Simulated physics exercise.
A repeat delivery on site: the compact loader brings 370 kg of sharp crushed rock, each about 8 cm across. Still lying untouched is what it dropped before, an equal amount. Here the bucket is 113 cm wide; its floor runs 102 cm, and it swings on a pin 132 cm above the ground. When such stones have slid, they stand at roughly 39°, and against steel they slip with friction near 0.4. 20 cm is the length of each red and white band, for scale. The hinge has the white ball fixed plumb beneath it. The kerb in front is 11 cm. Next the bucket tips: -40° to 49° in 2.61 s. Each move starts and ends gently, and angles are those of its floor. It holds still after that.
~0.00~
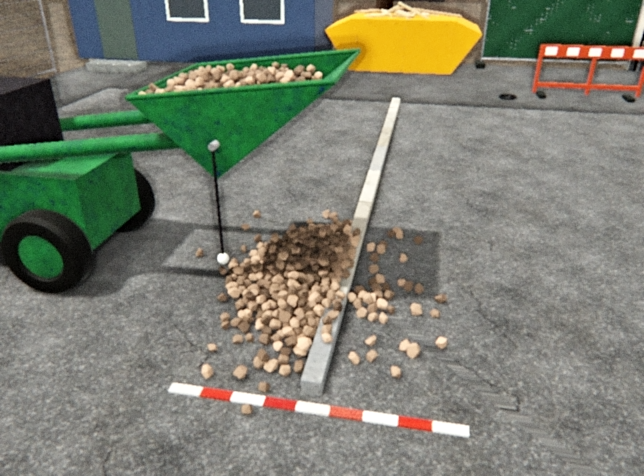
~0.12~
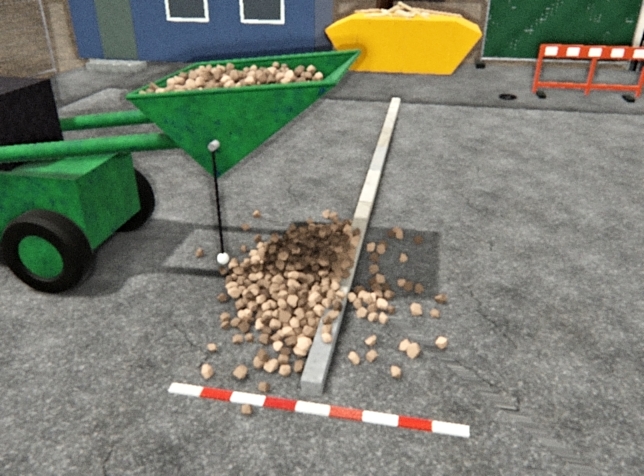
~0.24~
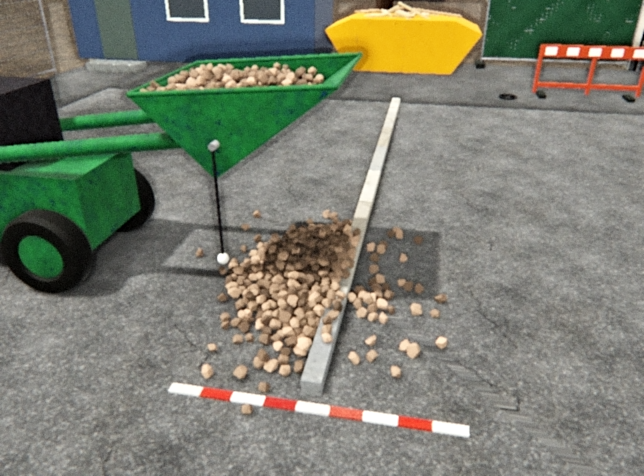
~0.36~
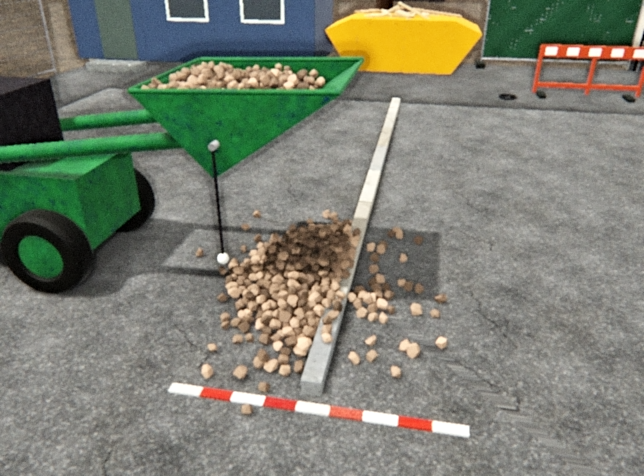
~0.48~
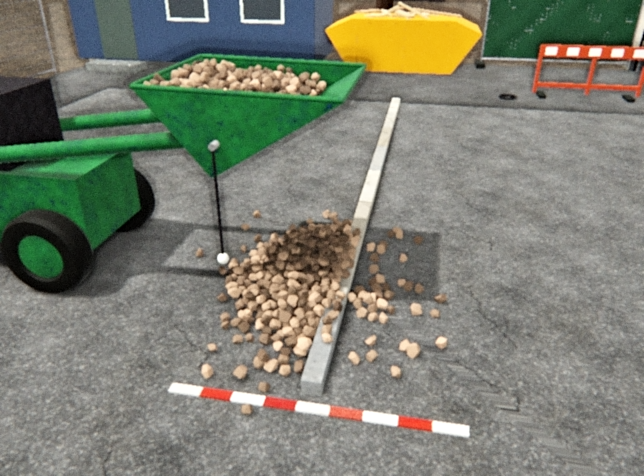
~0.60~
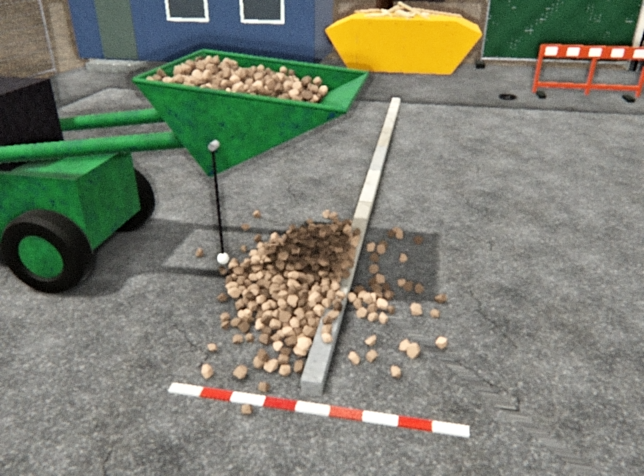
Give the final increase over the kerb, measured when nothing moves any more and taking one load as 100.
Close to 74 parts in a hundred.
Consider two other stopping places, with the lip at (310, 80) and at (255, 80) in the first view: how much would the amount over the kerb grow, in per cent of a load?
I'd say close to 55 per cent for one and close to 5 per cent for the other, in that order.
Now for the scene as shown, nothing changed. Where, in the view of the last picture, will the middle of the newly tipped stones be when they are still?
Around (374, 274) in the last picture.
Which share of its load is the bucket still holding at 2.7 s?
About 0 per cent.
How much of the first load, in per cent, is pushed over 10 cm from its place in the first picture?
The answer is about 5 per cent.
After 2.0 s the floor is at 35°; in per cent of one load, 93 in the bucket, 99 on this side of the kerb, 8 over the kerb; the foremost stones are at (424, 308).
After 2.7 s the floor is at 49°; in per cent of one load, 1 in the bucket, 129 on this side of the kerb, 70 over the kerb; the foremost stones are at (481, 287).
After 3.1 s the floor is at 49°; in per cent of one load, 0 in the bucket, 119 on this side of the kerb, 81 over the kerb; the foremost stones are at (515, 292).
After 5.7 s the floor is at 49°; in per cent of one load, 0 in the bucket, 119 on this side of the kerb, 81 over the kerb; the foremost stones are at (519, 292). Net gain over the kerb, 74.
